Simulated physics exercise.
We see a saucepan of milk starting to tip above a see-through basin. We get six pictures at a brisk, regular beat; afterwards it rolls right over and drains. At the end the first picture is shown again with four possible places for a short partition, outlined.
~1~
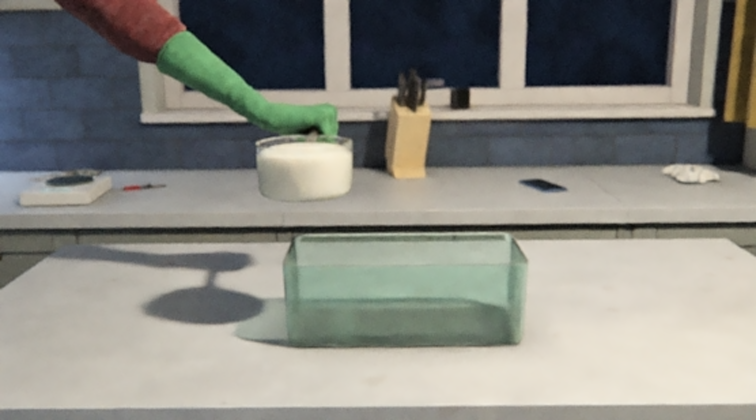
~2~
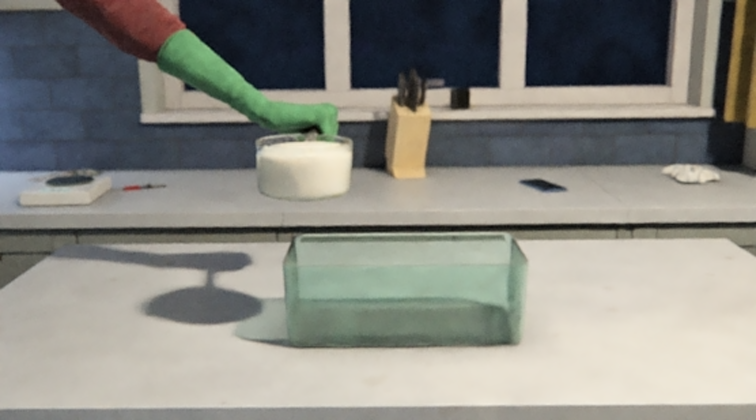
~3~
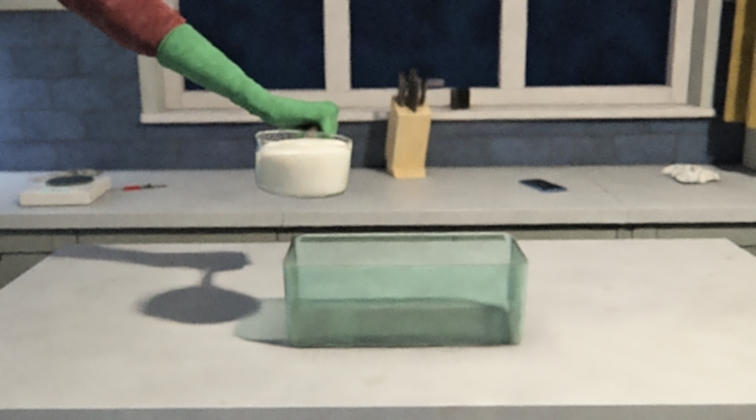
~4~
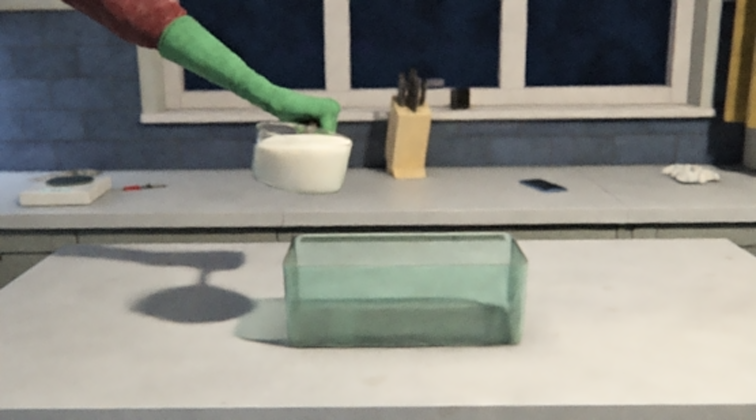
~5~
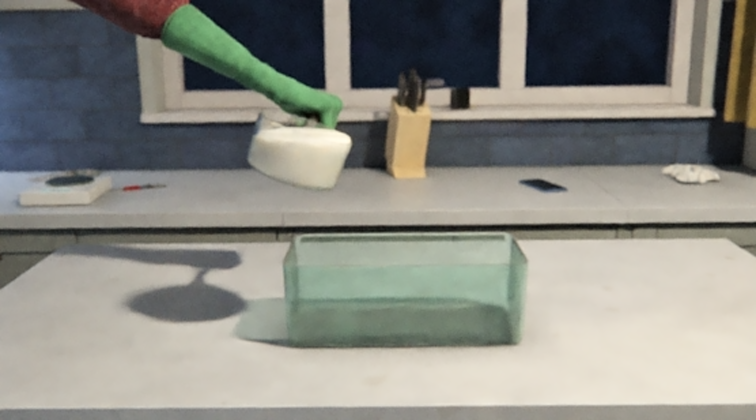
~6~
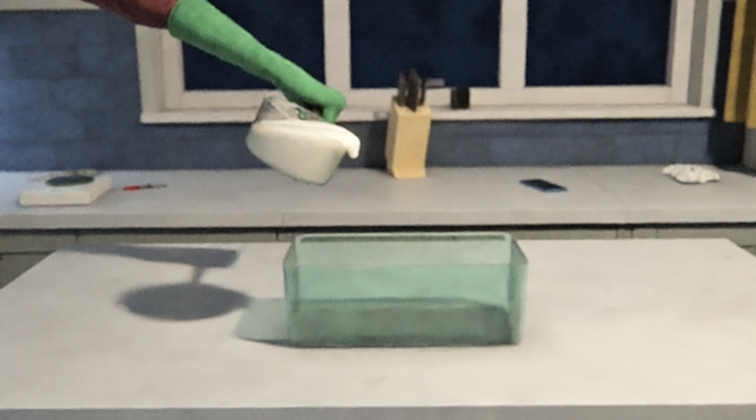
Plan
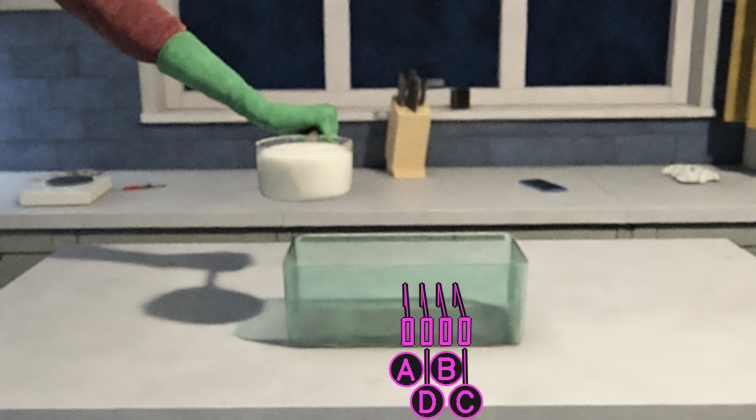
A green-gloved hand held a clear pan of milk above a see-through basin on a counter, then gradually tilted it to the right until milk began to slip over its lip.
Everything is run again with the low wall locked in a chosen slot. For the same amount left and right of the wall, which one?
B is best.
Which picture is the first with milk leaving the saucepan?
In picture 5.
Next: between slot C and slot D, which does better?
It is D.
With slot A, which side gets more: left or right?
The right one.
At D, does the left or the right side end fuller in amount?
The right side.
On the marked copy, A at (408, 350); B at (445, 349); C at (464, 349); D at (426, 349).
If A is chosen, about 14 % ends left of the wall and 85 % right of it.
If B is chosen, about 53 % ends left of the wall and 45 % right of it.
If C is chosen, about 83 % ends left of the wall and 15 % right of it; 3 % is lost outside.
If D is chosen, about 25 % ends left of the wall and 74 % right of it.
